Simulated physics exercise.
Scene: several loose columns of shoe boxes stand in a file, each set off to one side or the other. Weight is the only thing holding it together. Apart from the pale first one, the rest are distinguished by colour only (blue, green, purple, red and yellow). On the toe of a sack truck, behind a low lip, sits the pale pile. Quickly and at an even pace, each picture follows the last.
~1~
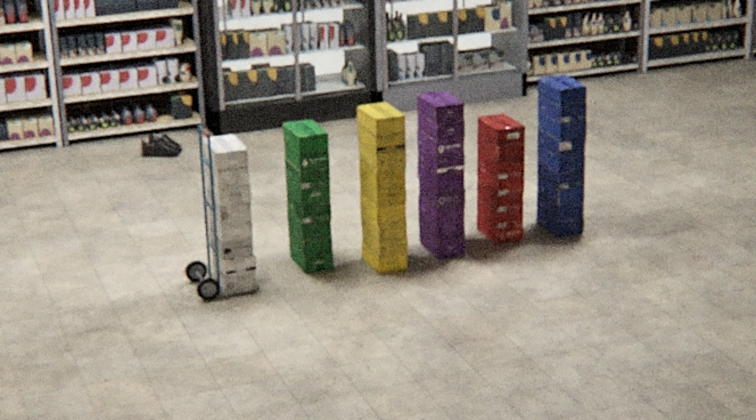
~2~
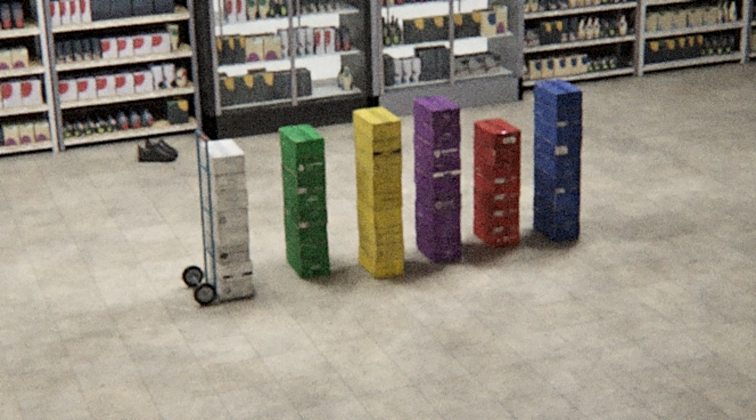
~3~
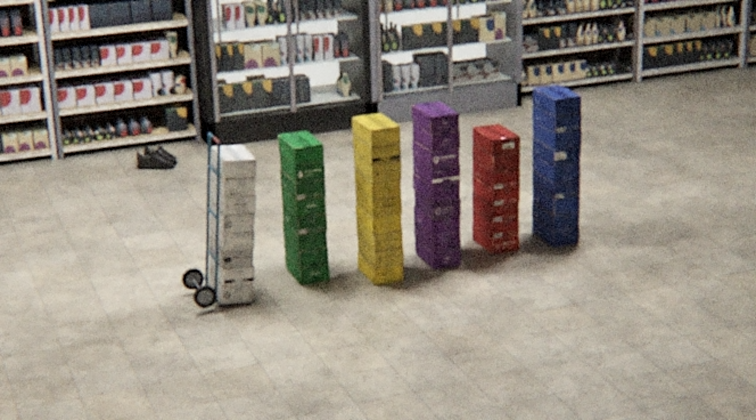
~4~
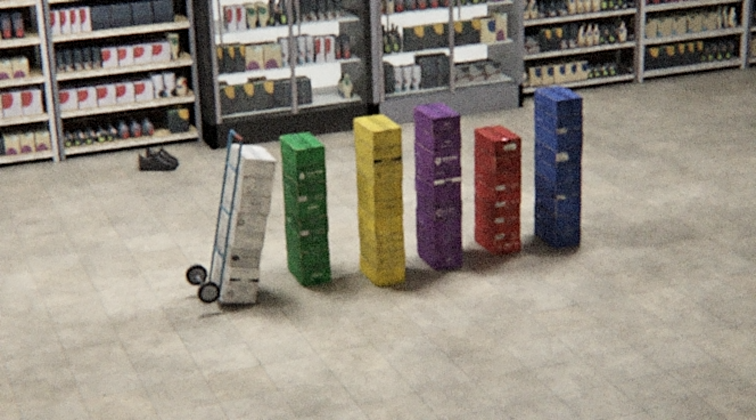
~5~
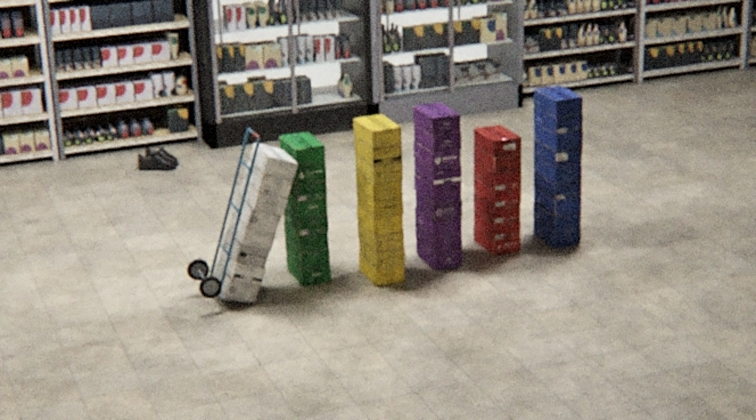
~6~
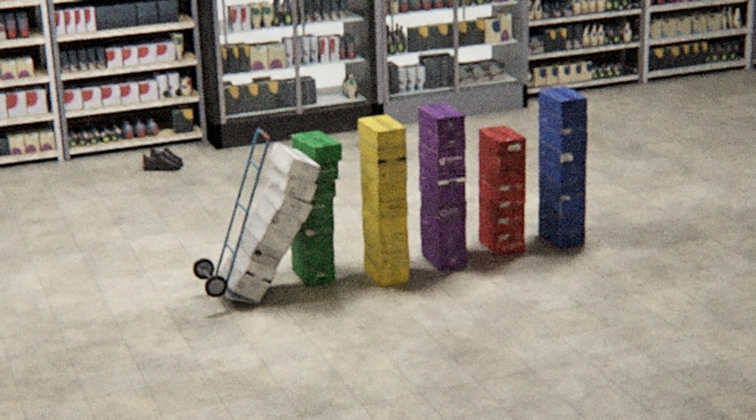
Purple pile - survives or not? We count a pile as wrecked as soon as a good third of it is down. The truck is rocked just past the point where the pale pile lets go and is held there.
Not.
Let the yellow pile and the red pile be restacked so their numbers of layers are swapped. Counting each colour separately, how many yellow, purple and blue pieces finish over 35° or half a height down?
Yellow: 6, purple: 9, blue: 8.
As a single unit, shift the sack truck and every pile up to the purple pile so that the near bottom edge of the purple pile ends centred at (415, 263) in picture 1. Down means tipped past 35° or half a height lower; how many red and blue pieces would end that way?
Colour by colour: Red 6 and blue 9.
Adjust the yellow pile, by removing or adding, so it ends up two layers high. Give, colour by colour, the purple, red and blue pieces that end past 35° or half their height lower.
The counts are purple 0, red 0 and blue 0.
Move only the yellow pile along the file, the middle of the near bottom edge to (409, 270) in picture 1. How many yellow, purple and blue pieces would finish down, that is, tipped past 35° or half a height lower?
Yellow 9, purple 9, blue 8.
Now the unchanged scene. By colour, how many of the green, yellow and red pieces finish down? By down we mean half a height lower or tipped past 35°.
Colour by colour, green 8, yellow 9, red 7.
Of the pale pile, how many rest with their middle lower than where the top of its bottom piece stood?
I make it 4 all told.
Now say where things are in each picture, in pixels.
In the first frame (places mark the middle of the side facing us), truck frame (211, 168) level; top purple box (450, 114); top yellow box (391, 126); the rest undisturbed.
In the second frame, truck frame (208, 173) level; top purple box (446, 118).
In the third frame, truck frame (218, 176) rocked barely, top of the pale pile leaning barely; top purple box (445, 124); the rest undisturbed.
In the fourth frame, truck frame (237, 173) rocked a little, top of the pale pile leaning a little; top purple box (447, 126); the rest undisturbed.
In the fifth frame, truck frame (251, 170) rocked clearly, top of the pale pile leaning clearly; top purple box (446, 125); the rest undisturbed.
In the sixth frame, truck frame (260, 171) rocked clearly, top of the pale pile leaning clearly; top purple box (451, 126); top green box (329, 154) shifted half its height; 5 disturbed, none down.
Soon after the last picture, 8 of the pale pile down; none of the 9 purple boxes down (2 of 42 in all colours); top purple box unmoved; top green box leaning well over, half its height lower.
A little later, 8 of the pale pile down; 5 of the 9 purple boxes down (22 of 42 in all colours); top purple box leaning clearly, about its own height lower; top green box leaning steeply, some six heights lower.
Later still, 8 of the pale pile down; 7 of the 9 purple boxes down (40 of 42 in all colours); top purple box leaning well over, some three heights lower; top green box upside down.
At rest, 7 of the pale pile down; 7 of the 9 purple boxes down (40 of 42 in all colours); top purple box some seven heights lower; top green box upside down. As the last picture would show them, middles, top purple box near (738, 183), top green box near (456, 214).
